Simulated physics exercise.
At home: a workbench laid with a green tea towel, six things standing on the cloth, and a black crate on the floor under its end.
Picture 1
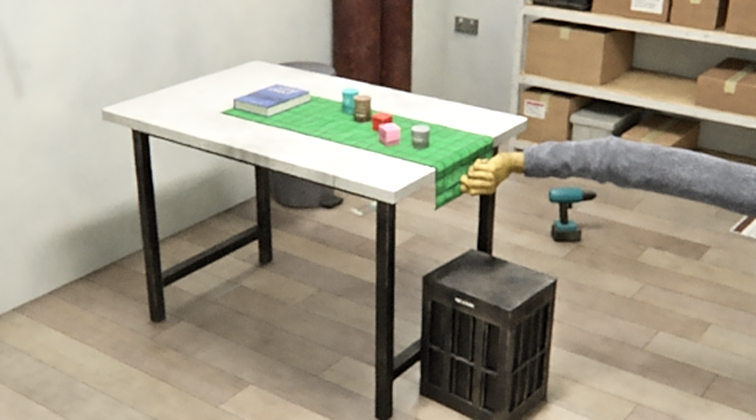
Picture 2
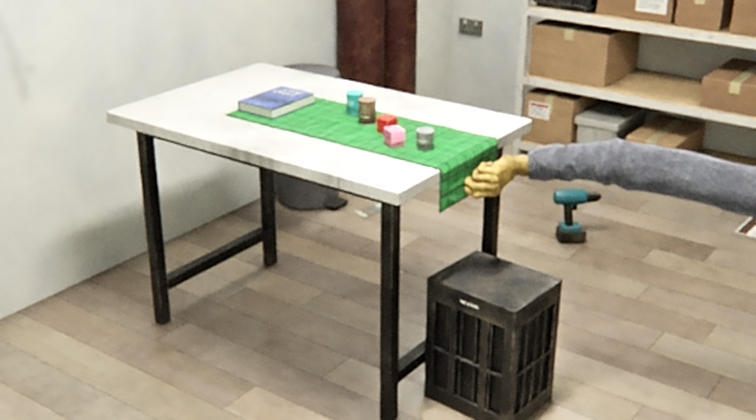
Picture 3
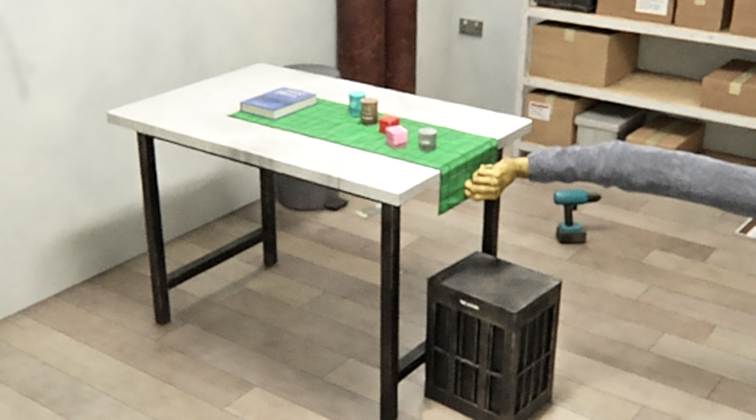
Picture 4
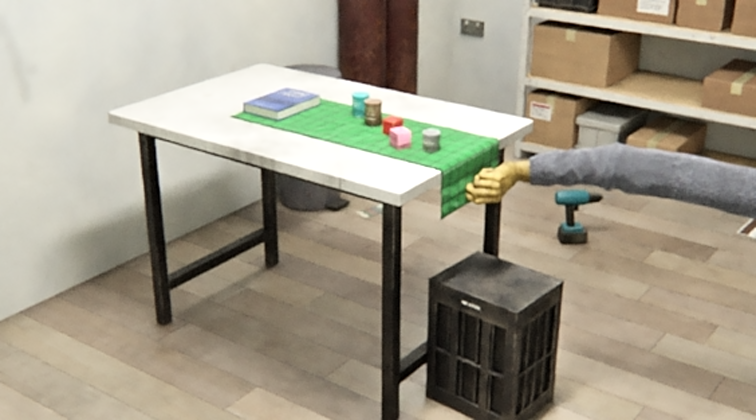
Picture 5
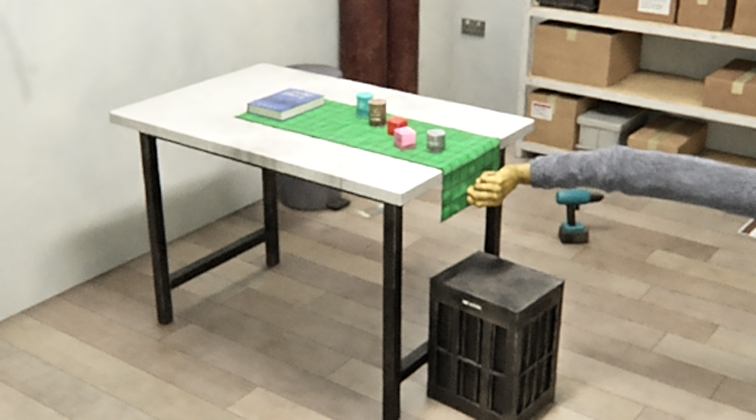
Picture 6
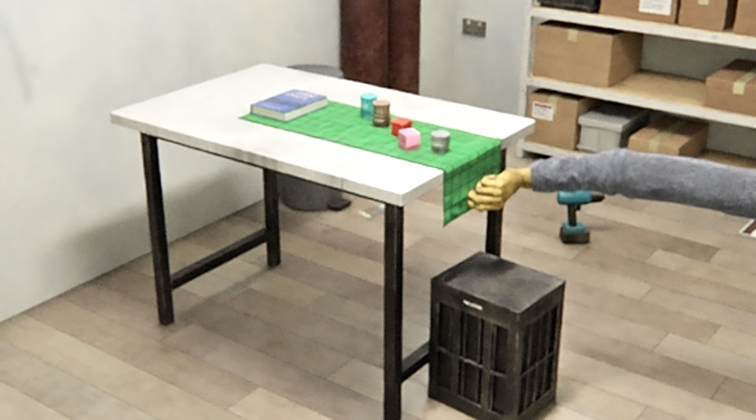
A gloved hand slowly drew a green cloth a little way over the right end of a white-topped workbench, and the book, cans, cubes and pot on it shifted along with it.
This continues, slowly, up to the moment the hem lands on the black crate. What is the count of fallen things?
The answer is two.
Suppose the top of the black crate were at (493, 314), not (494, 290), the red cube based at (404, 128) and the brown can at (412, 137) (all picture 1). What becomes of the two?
The red cube is carried off; the brown can falls.
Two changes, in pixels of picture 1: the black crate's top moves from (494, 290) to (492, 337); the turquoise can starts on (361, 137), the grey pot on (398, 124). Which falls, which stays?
The turquoise can comes down; the grey pot drops off.
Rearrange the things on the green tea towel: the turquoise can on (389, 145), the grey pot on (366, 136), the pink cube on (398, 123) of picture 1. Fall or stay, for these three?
The turquoise can tumbles off; the grey pot keeps its place on top; the pink cube stays on.
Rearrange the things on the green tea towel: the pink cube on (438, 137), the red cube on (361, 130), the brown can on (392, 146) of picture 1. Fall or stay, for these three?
The pink cube is carried off, the red cube survives, the brown can drops off.
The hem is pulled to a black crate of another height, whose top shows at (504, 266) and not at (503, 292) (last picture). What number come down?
The count: 1.
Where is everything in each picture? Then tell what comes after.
In the first picture, hem (434, 211); grey pot (421, 128); pink cube (390, 127); red cube (382, 115); brown can (363, 97); turquoise can (350, 90); top of the crate (495, 290).
In the second picture, hem (439, 213); grey pot (425, 130).
In the third picture, hem (438, 216); pink cube (396, 129).
In the fourth picture, hem (440, 219); red cube (393, 119); top of the crate (501, 292).
In the fifth picture, hem (441, 223); brown can (378, 101).
In the sixth picture, hem (443, 227); grey pot (441, 133); pink cube (409, 132); red cube (401, 120); brown can (382, 102); turquoise can (369, 95).
Soon after, hem near (472, 227); all still up.
Then, hem near (471, 254); grey pot gone.
Further on, hem on the crate; grey pot and pink cube gone.
At rest, hem on the crate; grey pot and pink cube gone. Over the edge go two.
